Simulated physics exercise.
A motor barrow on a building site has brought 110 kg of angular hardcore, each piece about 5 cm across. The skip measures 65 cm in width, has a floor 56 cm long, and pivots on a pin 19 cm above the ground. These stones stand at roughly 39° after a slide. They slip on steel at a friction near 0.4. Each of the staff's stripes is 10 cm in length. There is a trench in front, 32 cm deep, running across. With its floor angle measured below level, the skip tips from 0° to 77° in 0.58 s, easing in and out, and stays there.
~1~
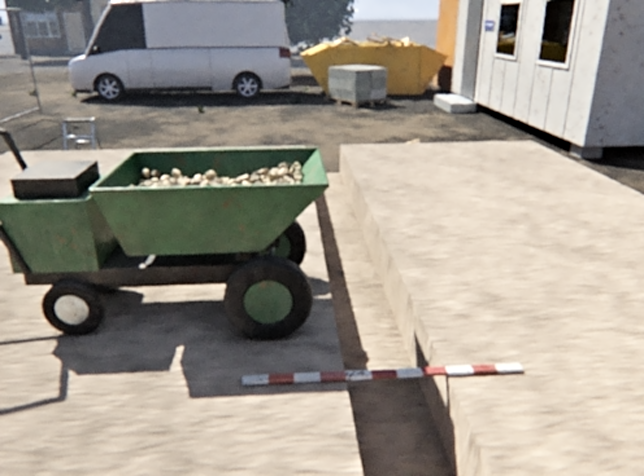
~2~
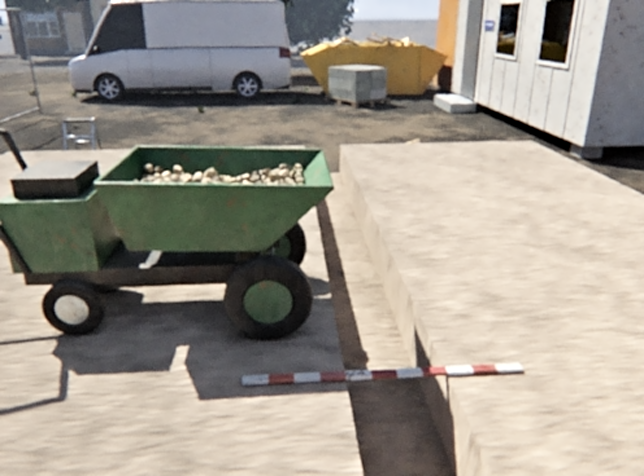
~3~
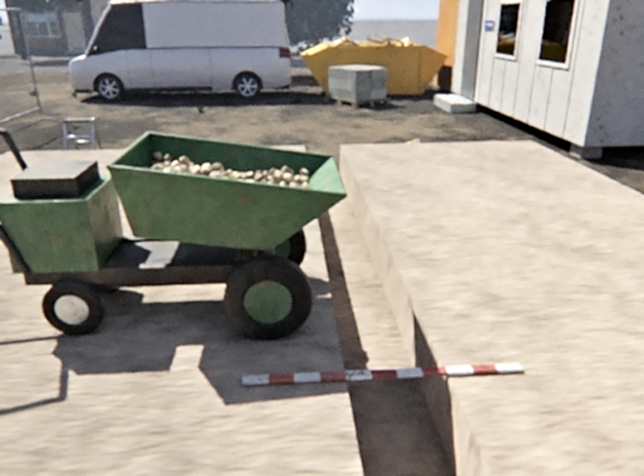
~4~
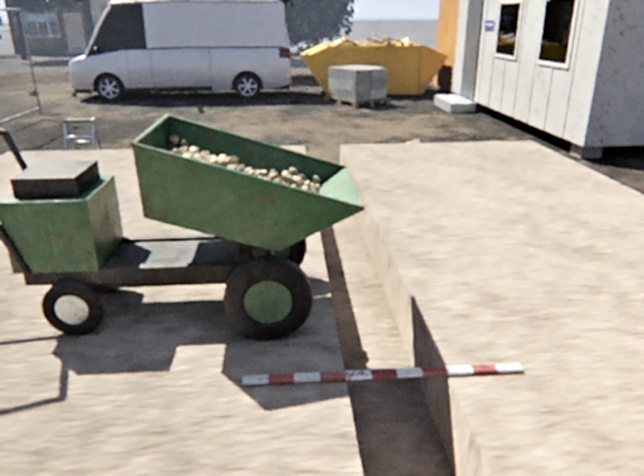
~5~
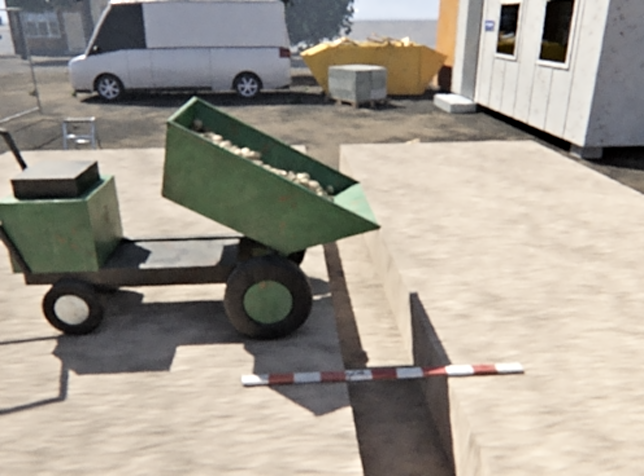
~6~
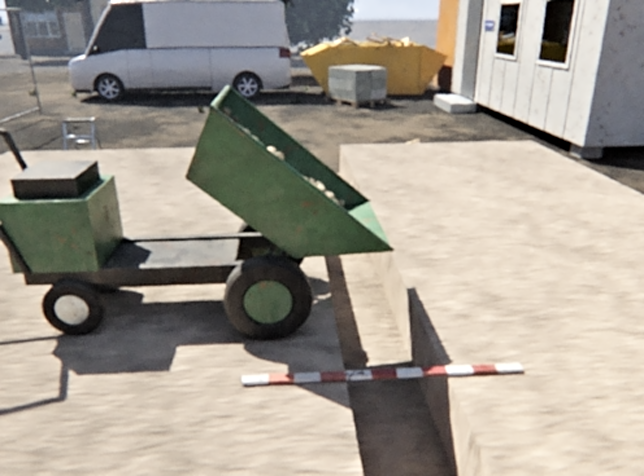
A sunlit building site with pale, flat ground is seen from the side and slightly above by a still camera. A green motor barrow carrying pale stones stands at left beside a narrow trench, with a red-and-white striped staff lying across it, and a white van, yellow container and pale cabin behind. The barrow stays in place while its skip tilts steadily, the rear rising and the lip lowering rightward over the trench.
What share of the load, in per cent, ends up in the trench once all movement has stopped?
About 42 per cent.
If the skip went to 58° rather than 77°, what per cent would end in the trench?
Share in trench: Approx. 20%.
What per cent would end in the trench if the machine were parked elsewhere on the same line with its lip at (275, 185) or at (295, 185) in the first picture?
First some 90, then 75 per cent.
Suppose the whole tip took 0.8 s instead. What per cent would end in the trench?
Close to 60 percent, then.
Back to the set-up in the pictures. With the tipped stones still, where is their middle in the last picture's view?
About (428, 296).
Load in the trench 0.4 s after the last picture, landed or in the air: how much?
Around 15 per cent of it.
Then, 0.1 s after the last picture the floor is at 64°, 100 % in the skip; the foremost stones are at (372, 257).
Then, 0.4 s after the last picture the floor is at 77°, 76 % in the skip, 13 % in the trench, 11 % past the trench; the foremost stones are at (449, 289).
Then, 0.7 s after the last picture the floor is at 77°, 12 % in the skip, 34 % in the trench, 53 % past the trench; the foremost stones are at (630, 292).
Then, 2.7 s after the last picture the floor is at 77°, 5 % in the skip, 42 % in the trench, 53 % past the trench; the foremost stones are past the picture's edge.
